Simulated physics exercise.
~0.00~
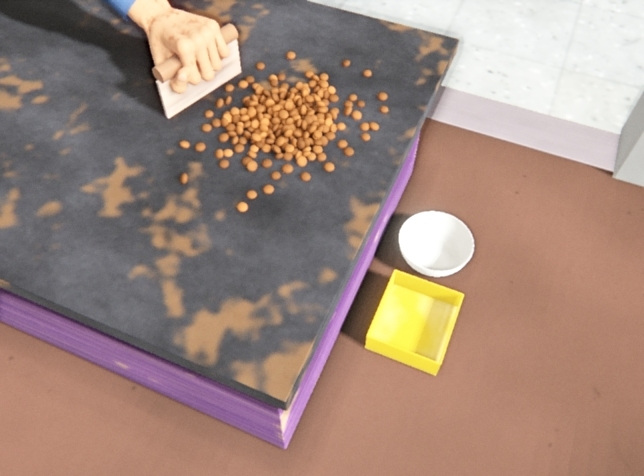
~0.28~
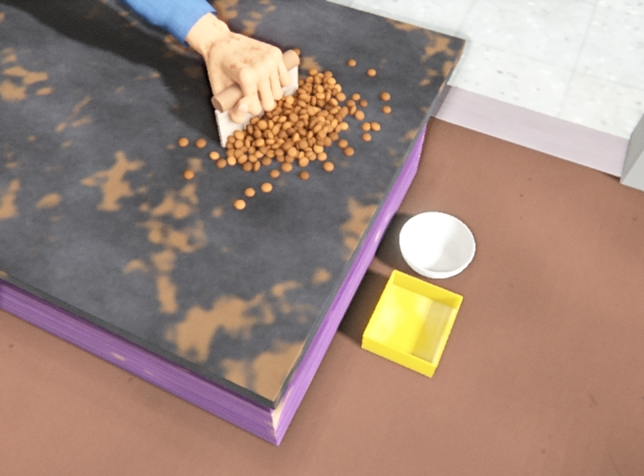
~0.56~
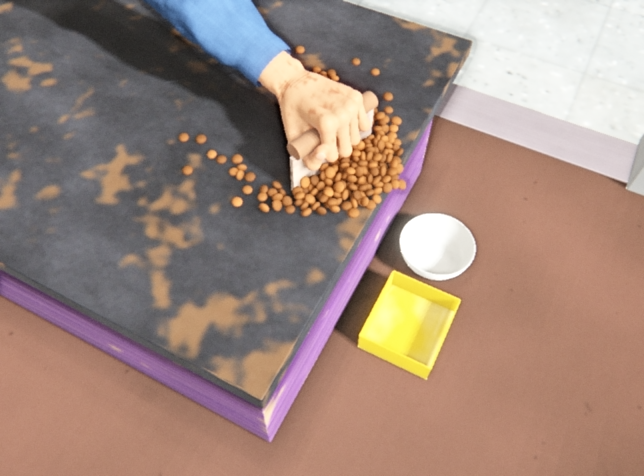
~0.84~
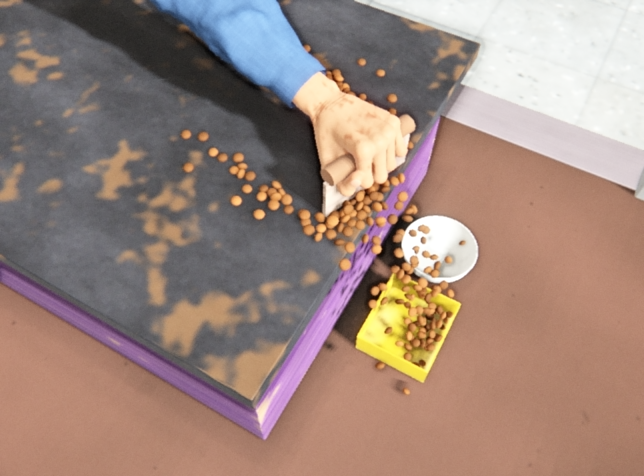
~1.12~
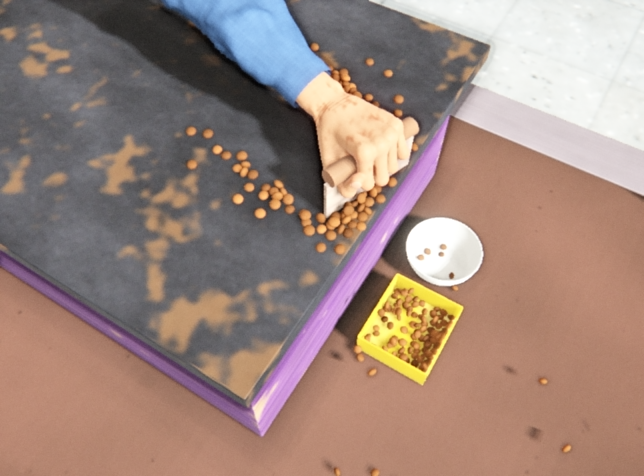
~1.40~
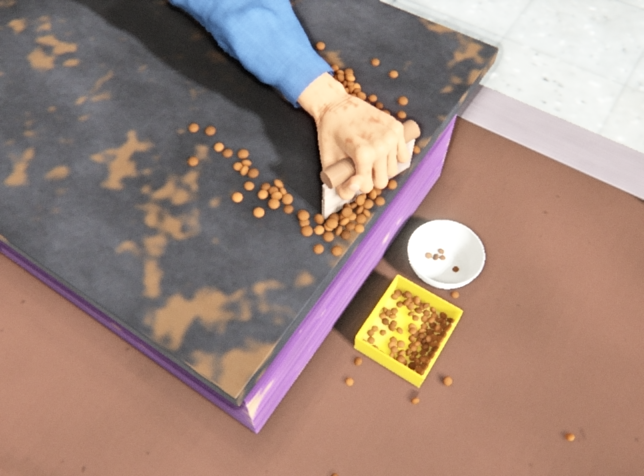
In the video, a hand pushes a scraper through a pile of brown kibble toward a table's edge, then stops. Many pieces spill over, mostly into a yellow tin, with a few in a white bowl and on the floor, while many remain on top.
